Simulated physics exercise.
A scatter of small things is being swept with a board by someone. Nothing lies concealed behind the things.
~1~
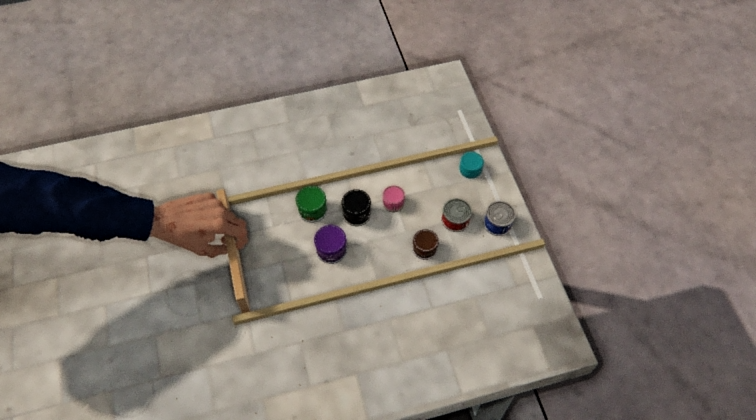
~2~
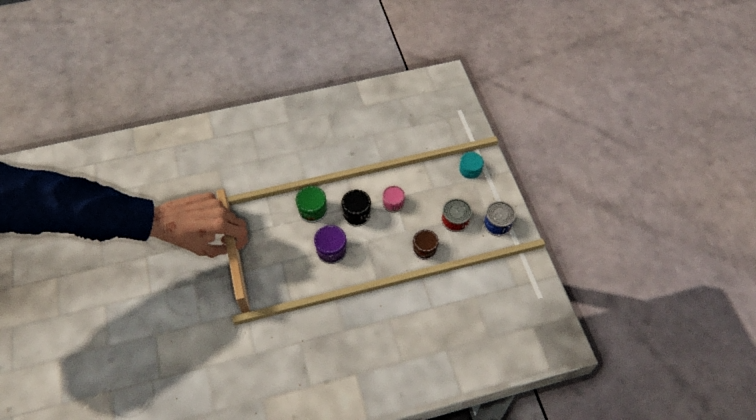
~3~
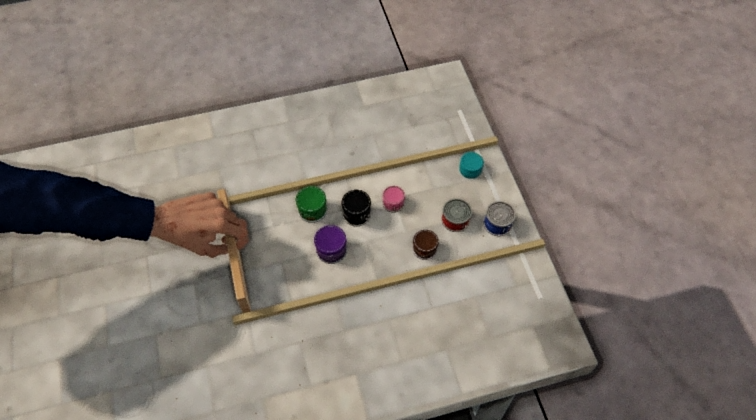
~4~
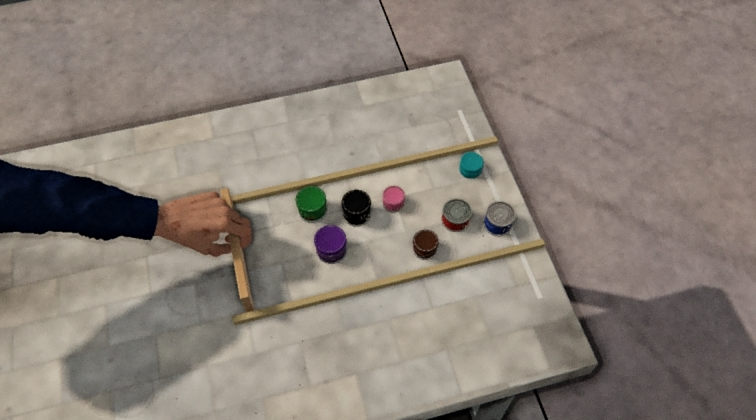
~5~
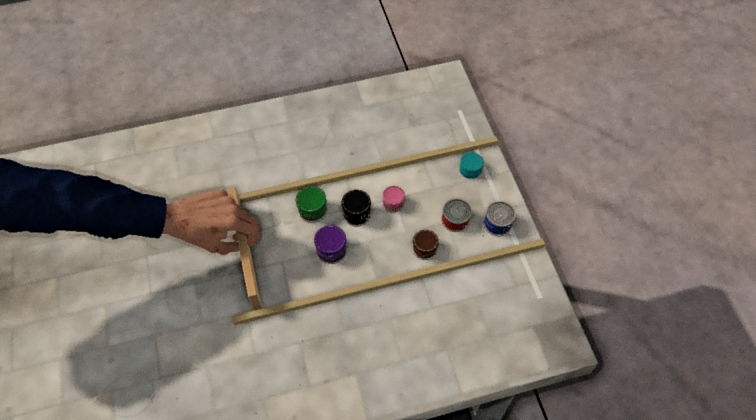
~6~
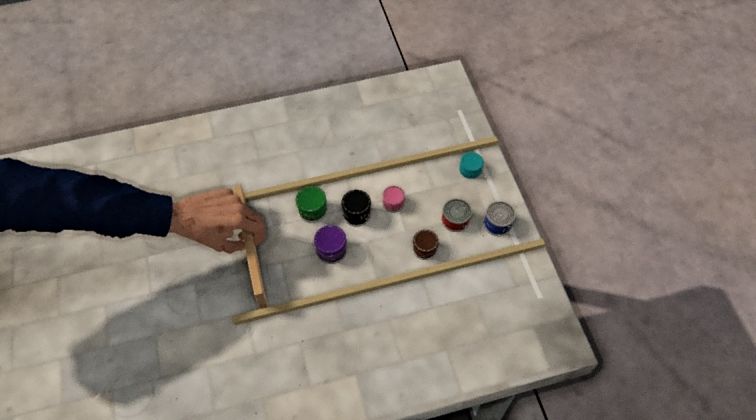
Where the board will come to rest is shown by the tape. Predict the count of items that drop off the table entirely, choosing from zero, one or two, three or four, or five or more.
The count is three or four.
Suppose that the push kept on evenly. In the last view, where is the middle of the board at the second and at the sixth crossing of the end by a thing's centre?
At (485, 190) for the second, at (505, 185) for the sixth.
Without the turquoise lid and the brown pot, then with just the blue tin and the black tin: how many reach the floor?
The first try gives 3, the second gives 2.
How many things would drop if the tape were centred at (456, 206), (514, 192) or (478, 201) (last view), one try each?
Those tries give 0, 8 and 0.
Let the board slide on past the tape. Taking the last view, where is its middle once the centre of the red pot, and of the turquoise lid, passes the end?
With the red pot it sits around (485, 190), with the turquoise lid around (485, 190).
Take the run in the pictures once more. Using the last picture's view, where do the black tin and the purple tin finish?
Final positions: Near (508, 180); near (520, 205).
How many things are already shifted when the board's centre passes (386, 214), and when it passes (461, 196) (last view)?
I count 5 first and 8 after.
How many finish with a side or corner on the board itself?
4 end up touching it.
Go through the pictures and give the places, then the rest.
Blue tin (499, 219); turquoise lid (471, 165); red pot (456, 215); board (233, 250); tape (497, 196), in the first frame.
Turquoise lid (471, 166); purple tin (331, 245), in the second frame.
Red pot (456, 215); pink tin (394, 199), in the third frame.
Blue tin (499, 219); board (237, 249), in the fourth frame.
Turquoise lid (471, 166); green tin (312, 204), in the fifth frame.
Blue tin (499, 219); turquoise lid (471, 166); red pot (456, 215); board (251, 246); tape (497, 196), in the sixth frame.
A little later, none off yet; blue tin at rest near (499, 219); turquoise lid at rest near (471, 166); red pot at rest near (456, 215).
When it is over, the number that fall off is three or four; down, pink tin, red pot, turquoise lid and blue tin.
